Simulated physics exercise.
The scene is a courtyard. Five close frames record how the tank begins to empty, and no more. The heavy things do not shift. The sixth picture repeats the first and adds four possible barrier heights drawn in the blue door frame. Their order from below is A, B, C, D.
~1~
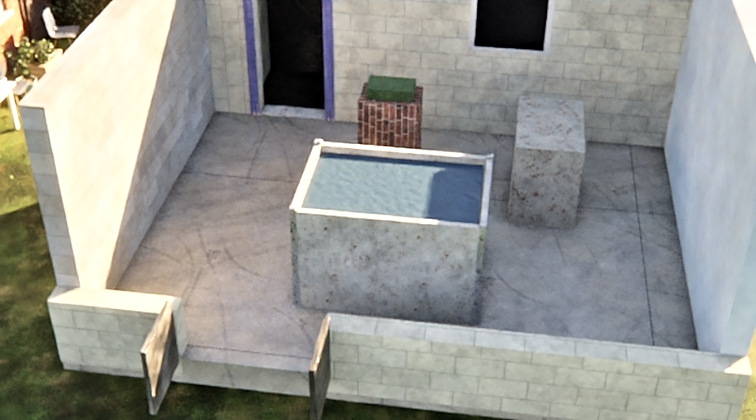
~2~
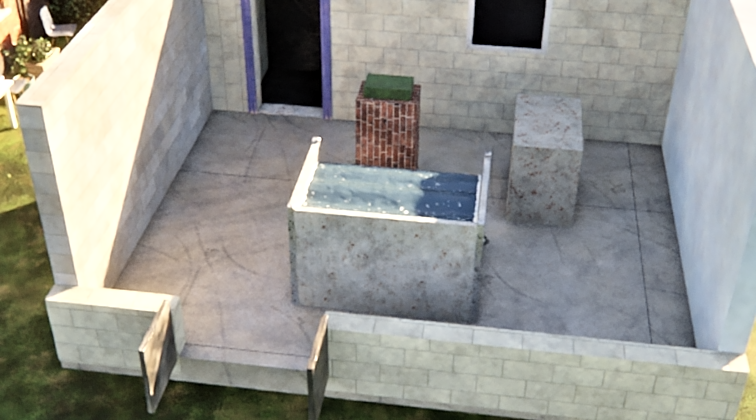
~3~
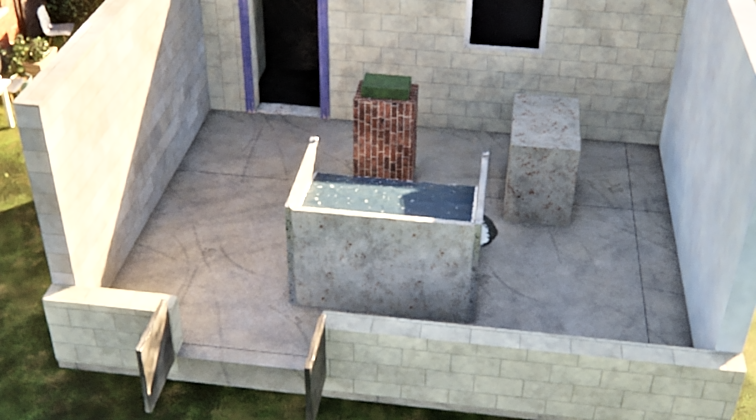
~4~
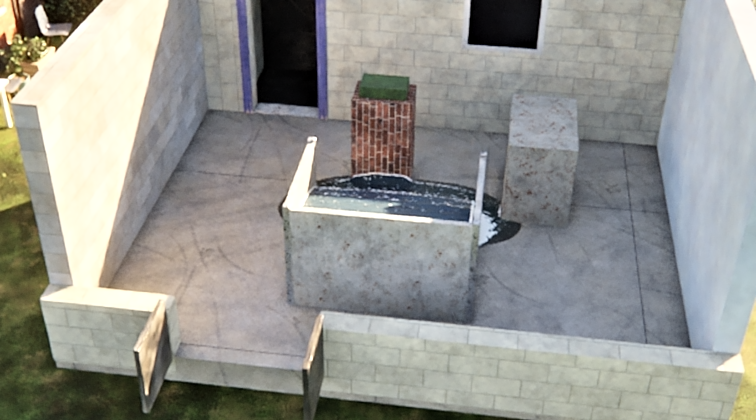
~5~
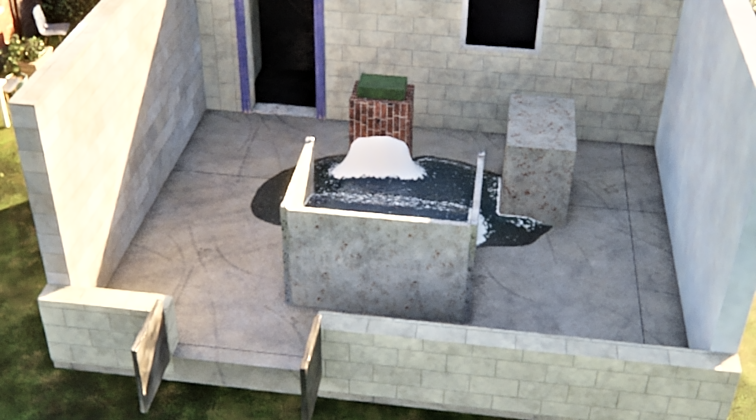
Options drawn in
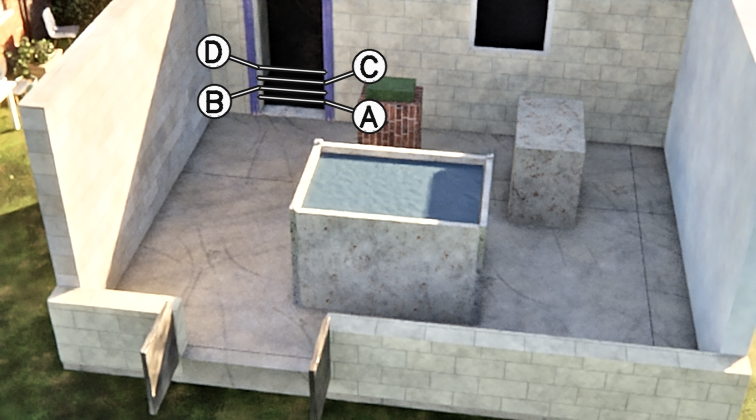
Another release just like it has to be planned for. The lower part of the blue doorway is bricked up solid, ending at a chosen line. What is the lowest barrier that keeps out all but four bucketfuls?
Choose A.
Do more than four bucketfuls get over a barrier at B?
No.
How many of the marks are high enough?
All of them.
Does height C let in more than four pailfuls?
No.
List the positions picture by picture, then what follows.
The first frame shows water in the tank at rest, its middle at (395, 189); foot of the blue doorway at (293, 117); open gate at (254, 301).
In the second frame, water covers 2 % of the ground, its front hidden from here.
In the third frame, water covers 6 % of the ground, its front hidden from here.
In the fourth frame, water covers 11 % of the ground, its front hidden from here.
In the fifth frame, 16 % of the ground under water, visible out to (266, 197).
In white, A at (292, 99); B at (292, 90); C at (291, 80); D at (291, 69); from the bottom up A, B, C, D.
With A, a bucket or two gets in.
With B, nothing gets over.
With C, nothing gets over.
With D, nothing gets over.
